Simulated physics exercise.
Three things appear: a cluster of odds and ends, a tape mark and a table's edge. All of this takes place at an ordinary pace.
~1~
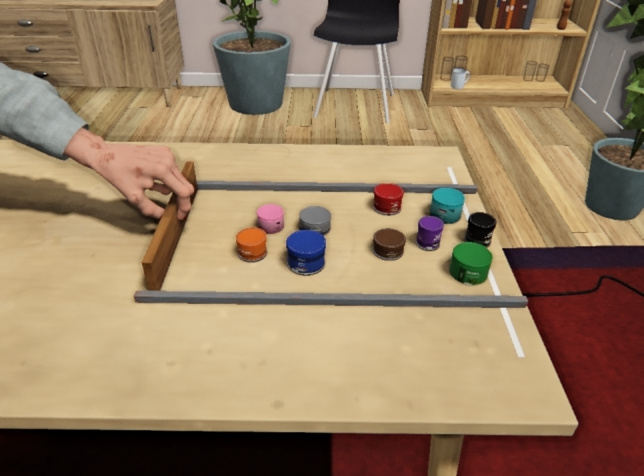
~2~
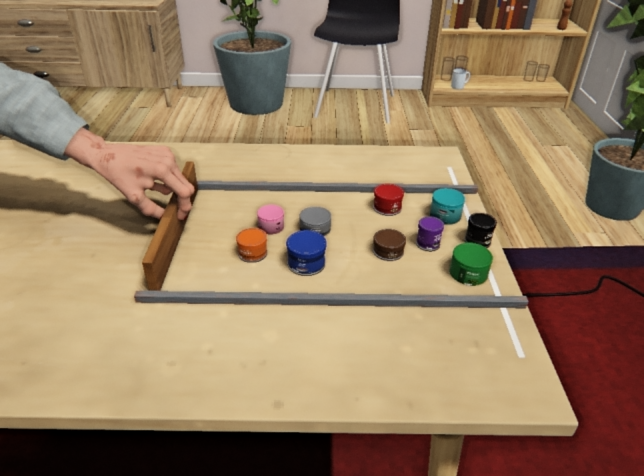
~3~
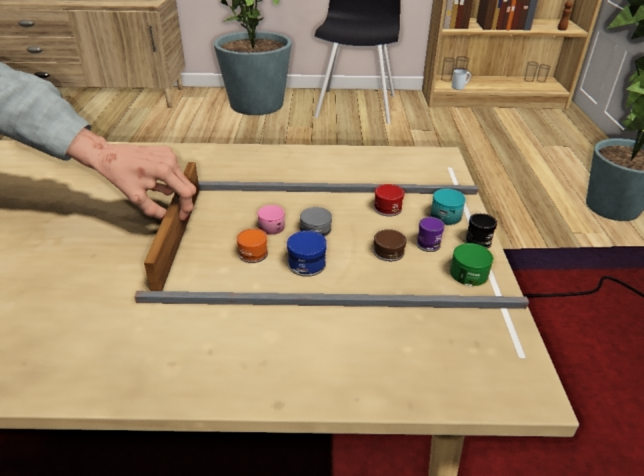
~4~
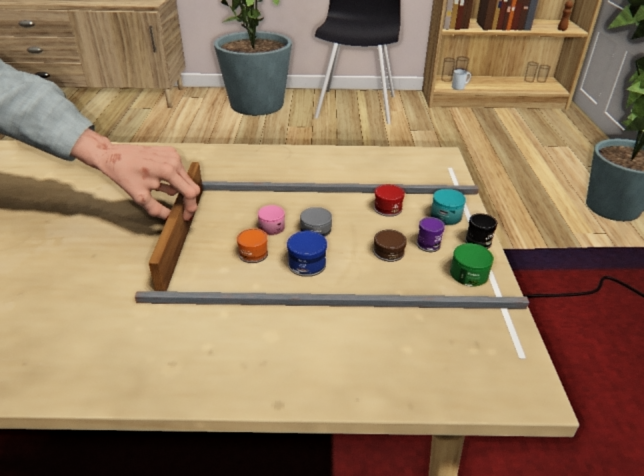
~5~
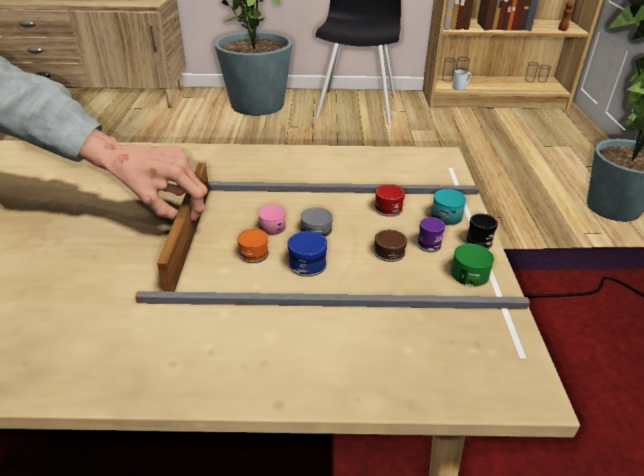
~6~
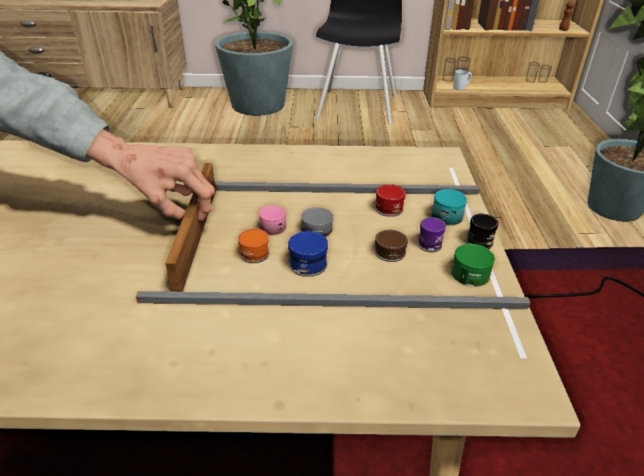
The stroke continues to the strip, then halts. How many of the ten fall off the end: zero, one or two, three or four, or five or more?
The push will most likely drop no fewer than five pieces.
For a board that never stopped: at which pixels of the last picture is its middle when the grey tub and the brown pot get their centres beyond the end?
I'd say about (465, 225) for the first one and about (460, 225) for the second.
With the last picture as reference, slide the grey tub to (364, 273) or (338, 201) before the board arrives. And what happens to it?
Results in order - still up; still up.
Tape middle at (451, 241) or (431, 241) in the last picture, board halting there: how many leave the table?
You'd find 3 and then 1 on the floor.
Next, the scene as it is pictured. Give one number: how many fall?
Result - number fallen: 6.
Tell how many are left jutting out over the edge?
I make it 4.
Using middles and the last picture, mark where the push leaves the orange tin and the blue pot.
Orange tin: (501, 248); blue pot: (515, 268).
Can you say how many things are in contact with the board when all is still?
At rest, 4 are in contact.
Early on, none off yet; black tin at rest near (482, 232); green tub at rest near (473, 265); turquoise tub at rest near (449, 207).
A while later, none off yet; black tin leaning well over near (517, 234); green tub travelled about its own width near (499, 271); turquoise tub travelled a little near (465, 208).
Finally, the number that fall off is five or more; lost, grey tub, brown pot, purple tin, turquoise tub, green tub and black tin.
